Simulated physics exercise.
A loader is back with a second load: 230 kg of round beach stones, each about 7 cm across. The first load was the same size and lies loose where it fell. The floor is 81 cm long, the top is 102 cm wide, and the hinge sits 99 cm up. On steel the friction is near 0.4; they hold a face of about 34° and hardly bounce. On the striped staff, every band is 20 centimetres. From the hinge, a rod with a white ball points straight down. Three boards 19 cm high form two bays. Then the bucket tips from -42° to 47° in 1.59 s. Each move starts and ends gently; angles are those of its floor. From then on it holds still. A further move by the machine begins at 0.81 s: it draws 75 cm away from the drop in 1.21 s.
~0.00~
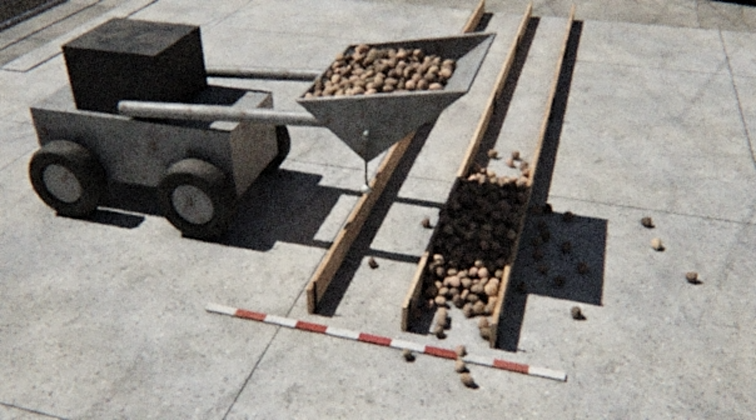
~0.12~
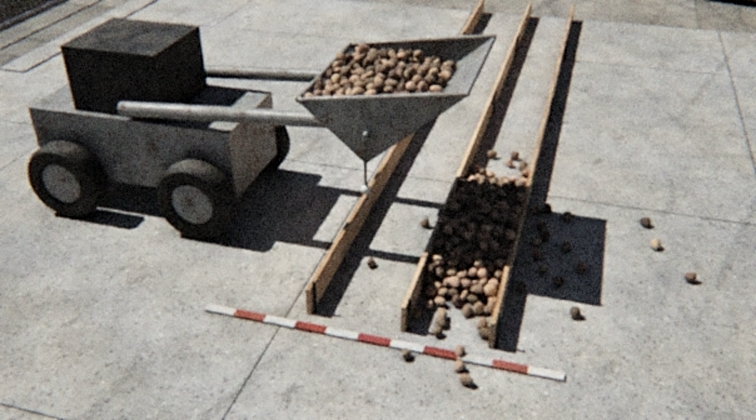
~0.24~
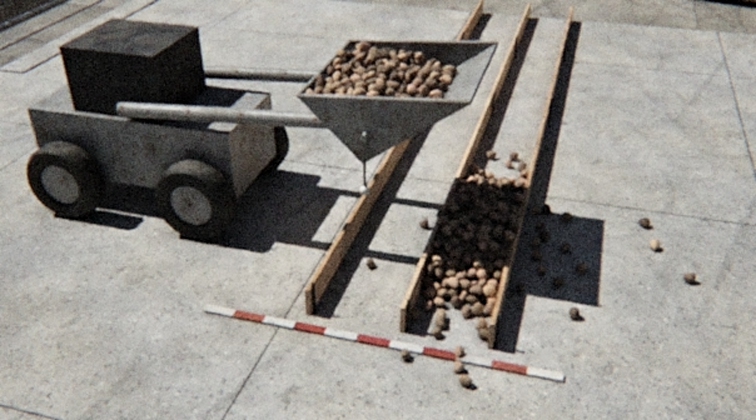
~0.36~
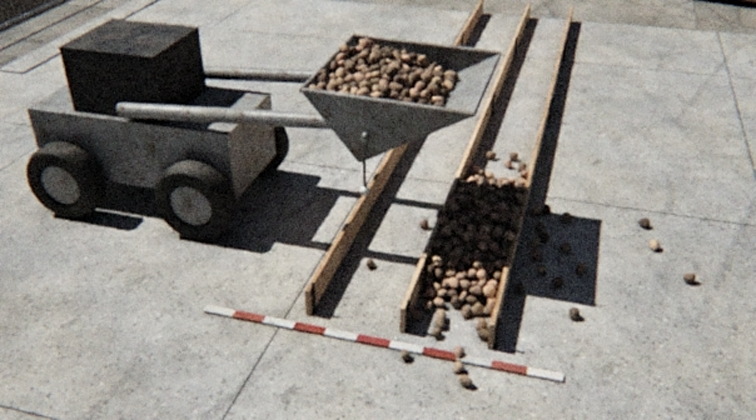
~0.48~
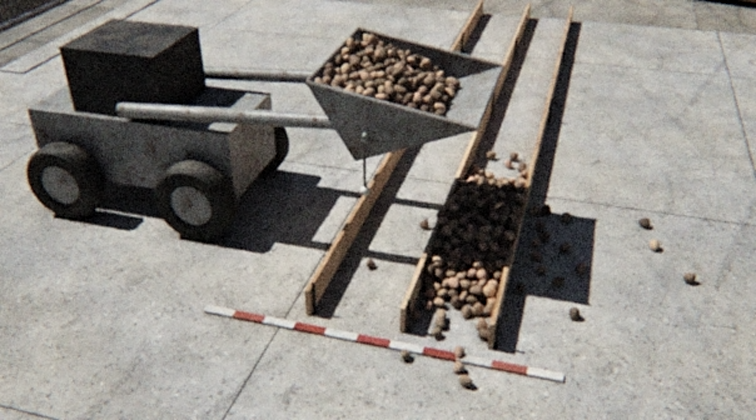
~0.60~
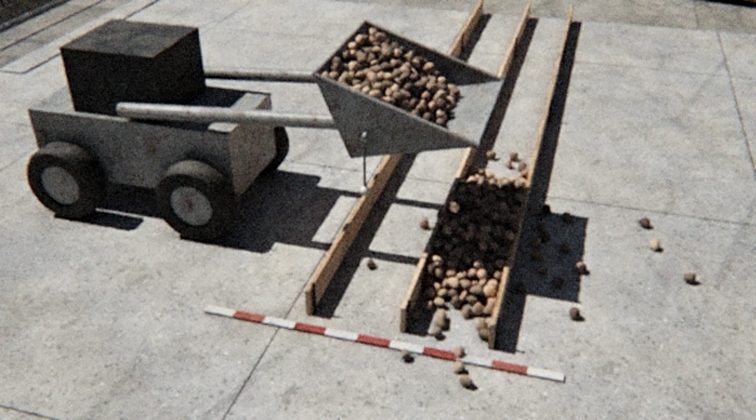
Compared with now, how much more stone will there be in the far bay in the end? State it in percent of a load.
About 24 out of 100 more.
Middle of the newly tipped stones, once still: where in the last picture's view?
They settle centred around (418, 219).
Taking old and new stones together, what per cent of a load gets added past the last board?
I'd estimate some 0 per cent.
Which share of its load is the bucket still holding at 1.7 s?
About 0 per cent is held.
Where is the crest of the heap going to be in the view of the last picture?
Near (478, 204).
After 1.2 s the floor is at 33°; in per cent of one load, 83 in the bucket, 3 in the near bay, 110 in the far bay, 3 past the last board; the foremost stones are at (605, 257).
After 1.7 s the floor is at 47°; in per cent of one load, 1 in the bucket, 73 in the near bay, 122 in the far bay, 4 past the last board; the foremost stones are at (607, 262).
After 2.5 s the floor is at 47°; in per cent of one load, 0 in the bucket, 74 in the near bay, 121 in the far bay, 5 past the last board; the foremost stones are at (624, 261).
After 4.9 s the floor is at 47°; in per cent of one load, 0 in the bucket, 74 in the near bay, 121 in the far bay, 5 past the last board; the foremost stones are at (624, 261). Net gain in the far bay, 24.
